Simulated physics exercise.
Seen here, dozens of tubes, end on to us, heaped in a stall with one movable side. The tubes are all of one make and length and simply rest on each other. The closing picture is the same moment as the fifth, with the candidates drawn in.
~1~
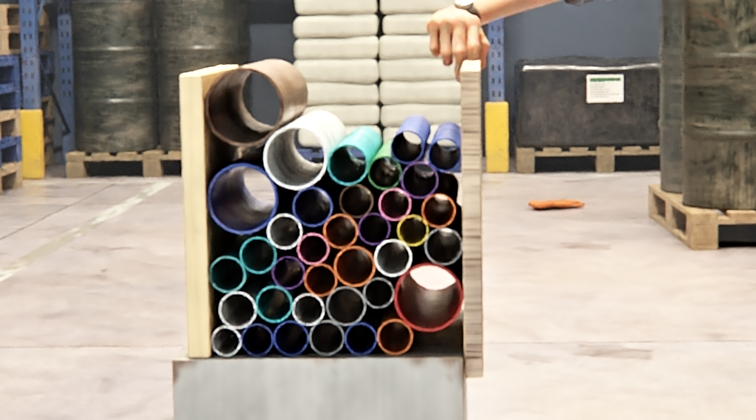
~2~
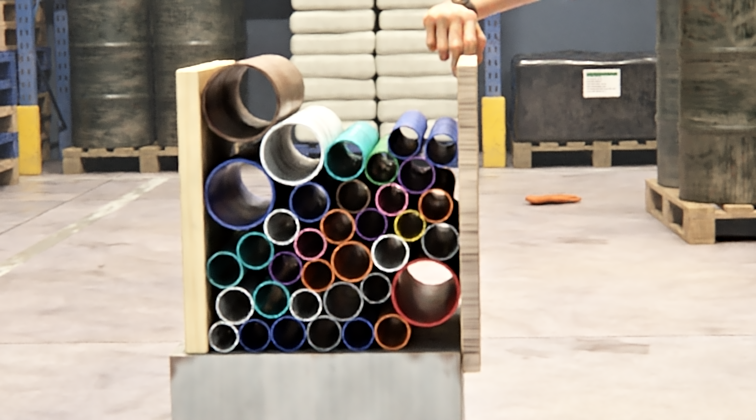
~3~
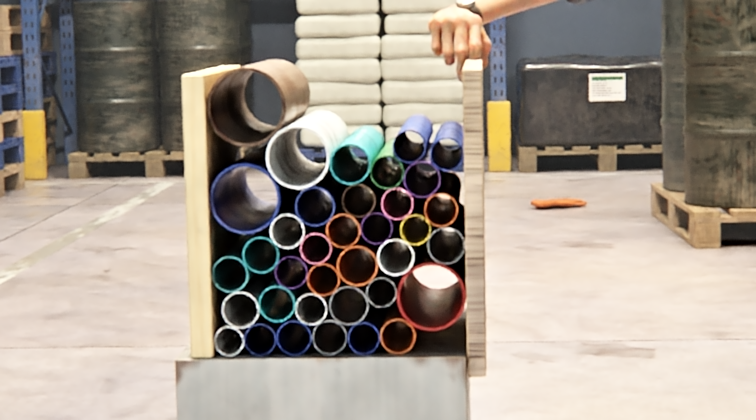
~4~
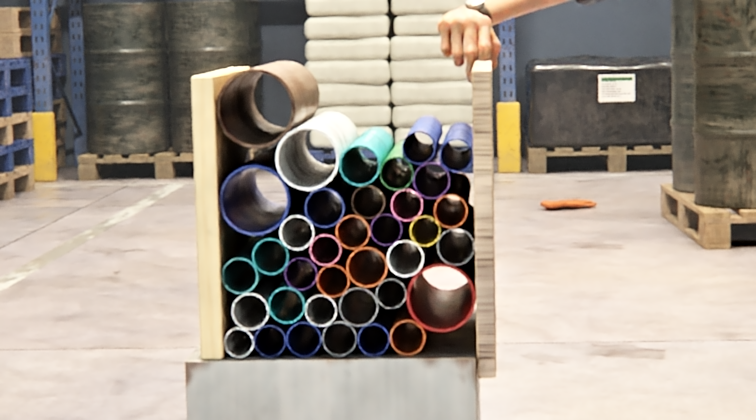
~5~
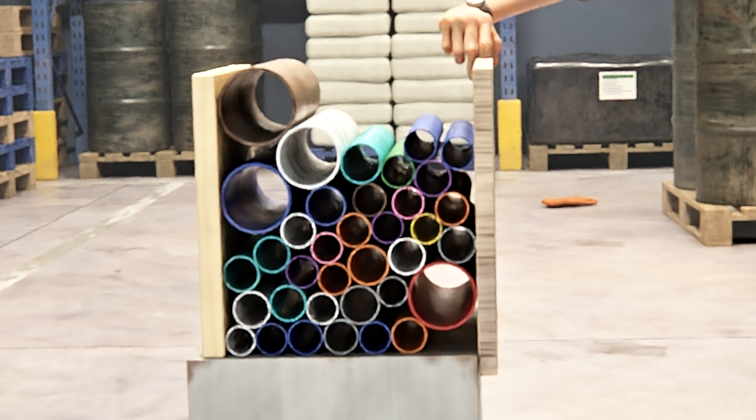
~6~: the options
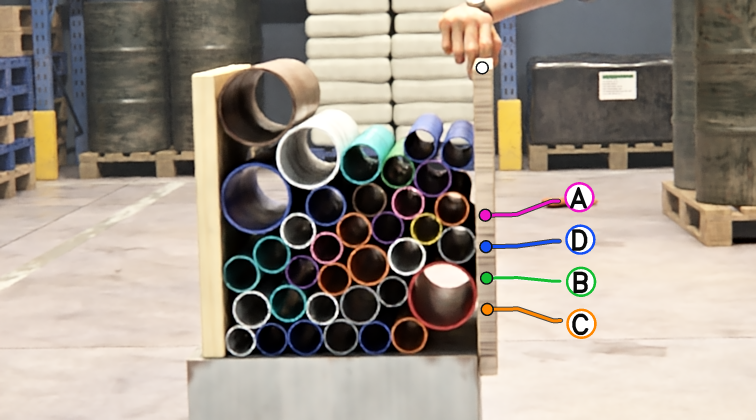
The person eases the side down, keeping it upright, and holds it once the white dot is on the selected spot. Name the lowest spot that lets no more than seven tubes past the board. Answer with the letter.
It can be let down to D.
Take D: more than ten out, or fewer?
At D, fewer than ten.
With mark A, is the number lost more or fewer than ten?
It loses fewer than ten.
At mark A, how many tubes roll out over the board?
With A, one.
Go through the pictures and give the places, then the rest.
An orange tube (395, 337); a turquoise tube (274, 304), in the first frame.
A turquoise tube (272, 299); an orange tube (352, 261), in the second frame.
A white tube (287, 231); a pink tube (397, 203), in the third frame.
A purple tube (432, 180); a blue tube (419, 148), in the fourth frame.
Side board (486, 204); an orange tube (409, 336), in the fifth frame.
On the marked copy, A at (485, 215); B at (486, 279); C at (487, 310); D at (486, 246); the white dot at (482, 68).
Following D. Soon after the start, top of the board (474, 151).
Later, top of the board (476, 243).
In the end, top of the board (476, 246), about four out over the board.
As for the rest, A one out over the board; B more than seven out over the board; C more than seven out over the board.
